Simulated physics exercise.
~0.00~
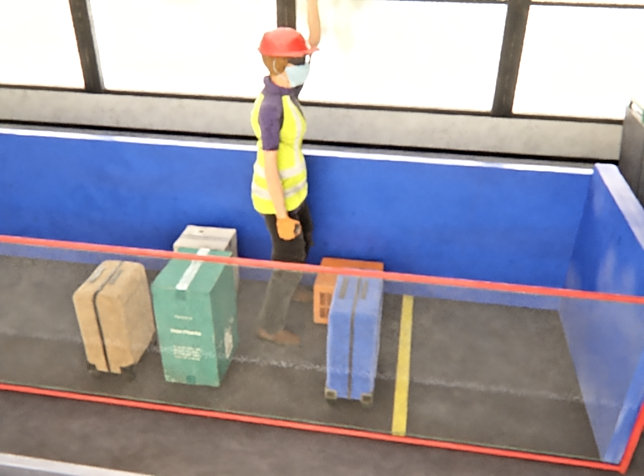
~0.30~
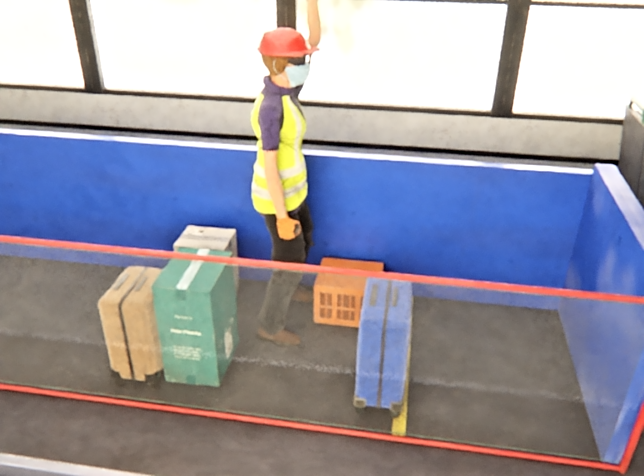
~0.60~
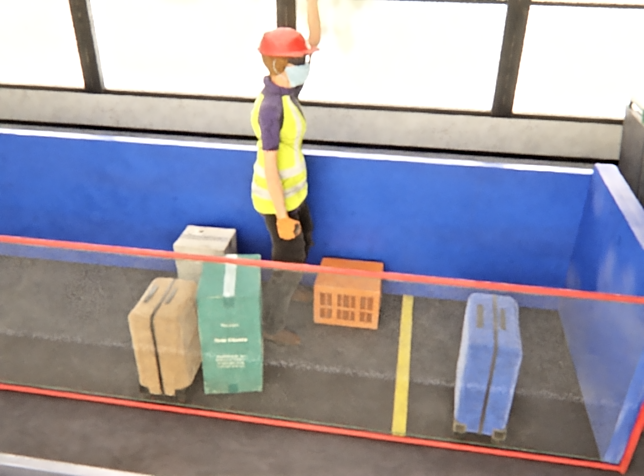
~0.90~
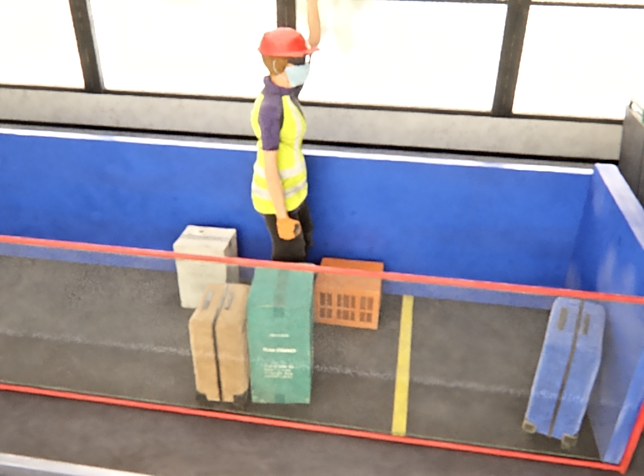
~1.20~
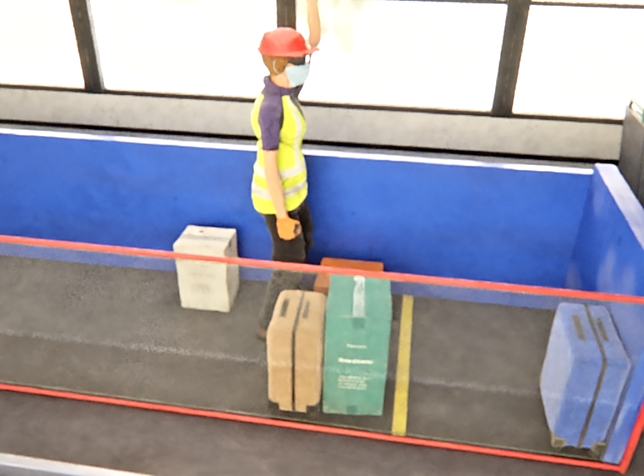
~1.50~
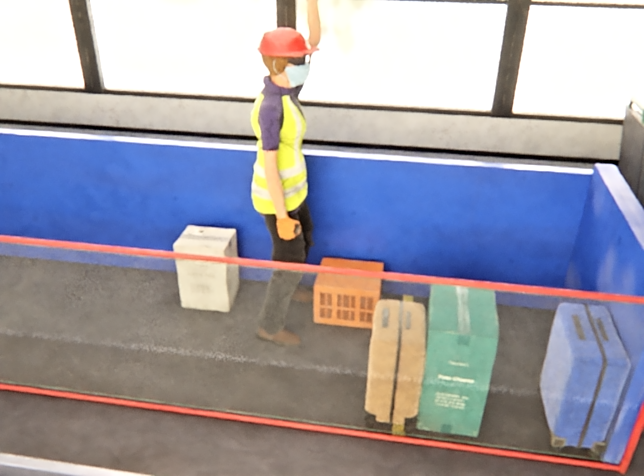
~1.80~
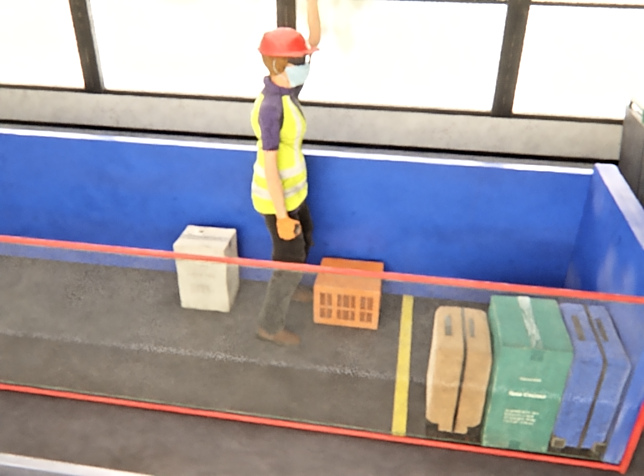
Masked worker in red helmet standing still as blue, teal and brown luggage slides right past yellow line, ending bunched together upright.
